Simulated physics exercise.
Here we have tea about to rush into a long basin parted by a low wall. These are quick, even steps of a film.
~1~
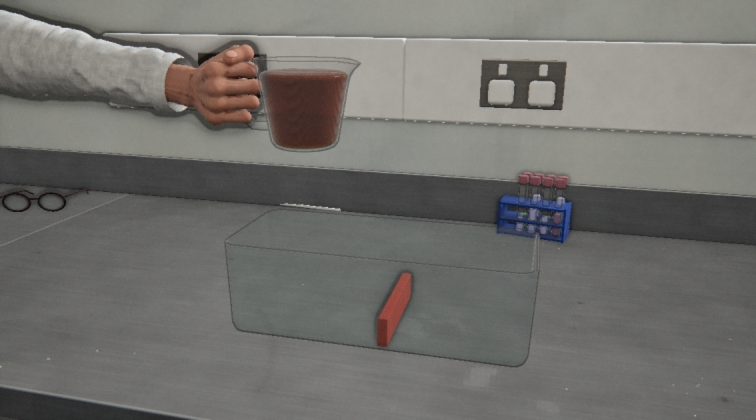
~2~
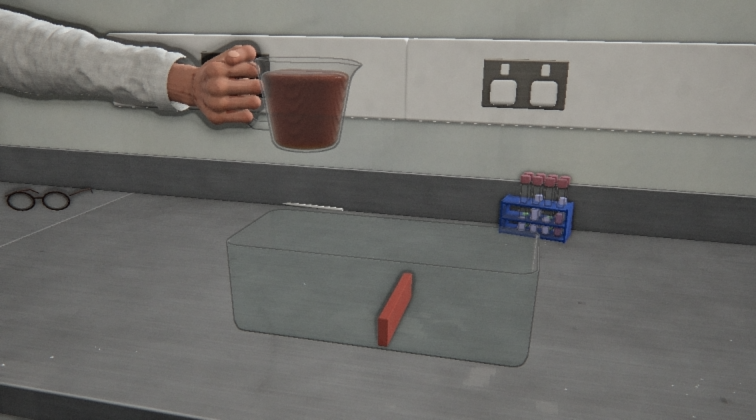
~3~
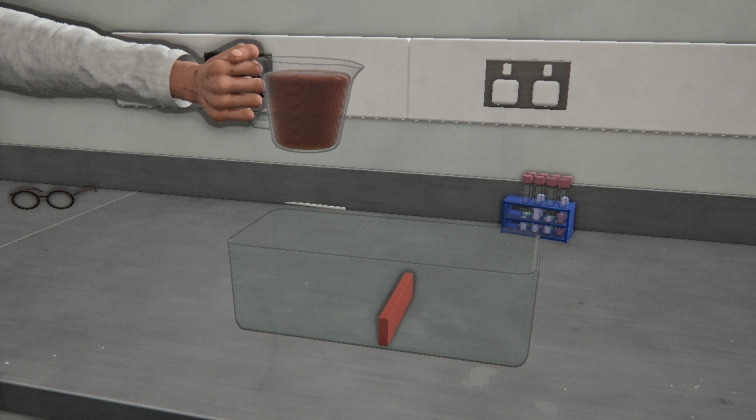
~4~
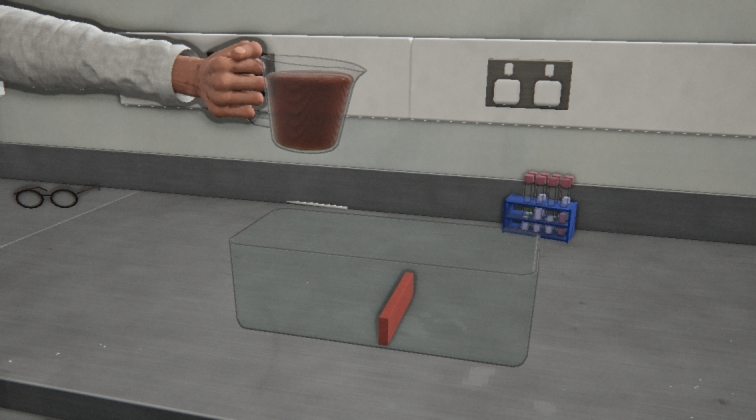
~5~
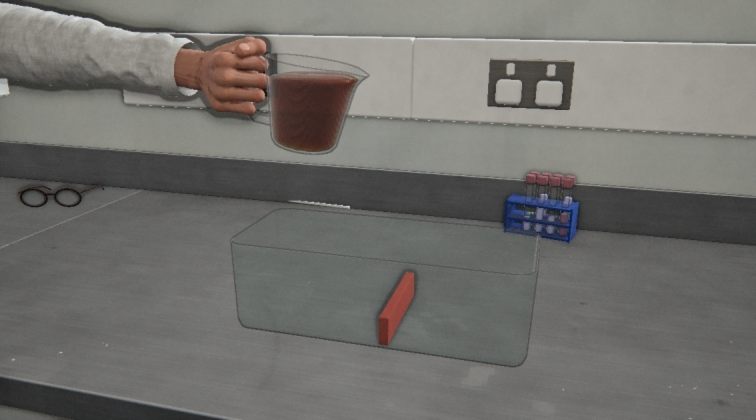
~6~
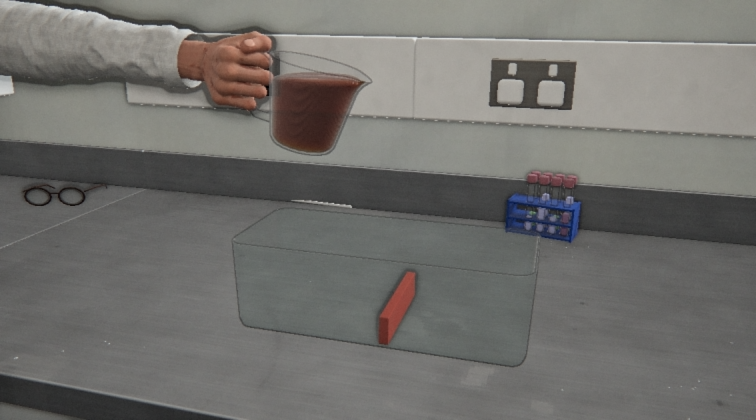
A glass jug of dark reddish-brown liquid, held by a hand in a grey sleeve, tilted slightly to the right above a clear basin with a low red wall inside.
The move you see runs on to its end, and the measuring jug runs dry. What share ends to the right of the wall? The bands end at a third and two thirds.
It comes to above two thirds.
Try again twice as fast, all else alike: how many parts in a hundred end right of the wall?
Some 90 per cent.
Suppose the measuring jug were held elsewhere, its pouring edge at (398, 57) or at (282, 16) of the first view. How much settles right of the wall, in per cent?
The first gives 95 %, the second 10 %.
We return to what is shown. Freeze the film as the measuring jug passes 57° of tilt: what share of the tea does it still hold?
It comes to 70 per cent or so.
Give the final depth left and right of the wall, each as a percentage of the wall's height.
Near 10 on the left, 60 on the right.
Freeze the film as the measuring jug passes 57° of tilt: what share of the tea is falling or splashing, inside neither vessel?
Some 20 per cent.
A moment on, the tilt is 57° and 72 per cent is still to pour, 0 is left of the wall and 10 right of it.
Next, the tilt is 85° and 23 per cent is still to pour, 2 is left of the wall and 58 right of it.
Then the tilt is 94° and 2 per cent is still to pour, 9 is left of the wall and 86 right of it.
Later the tilt is 94° and 0 per cent is still to pour, 12 is left of the wall and 86 right of it.
In the end 12 per cent lies left of the wall, 86 right of it and 1 outside.
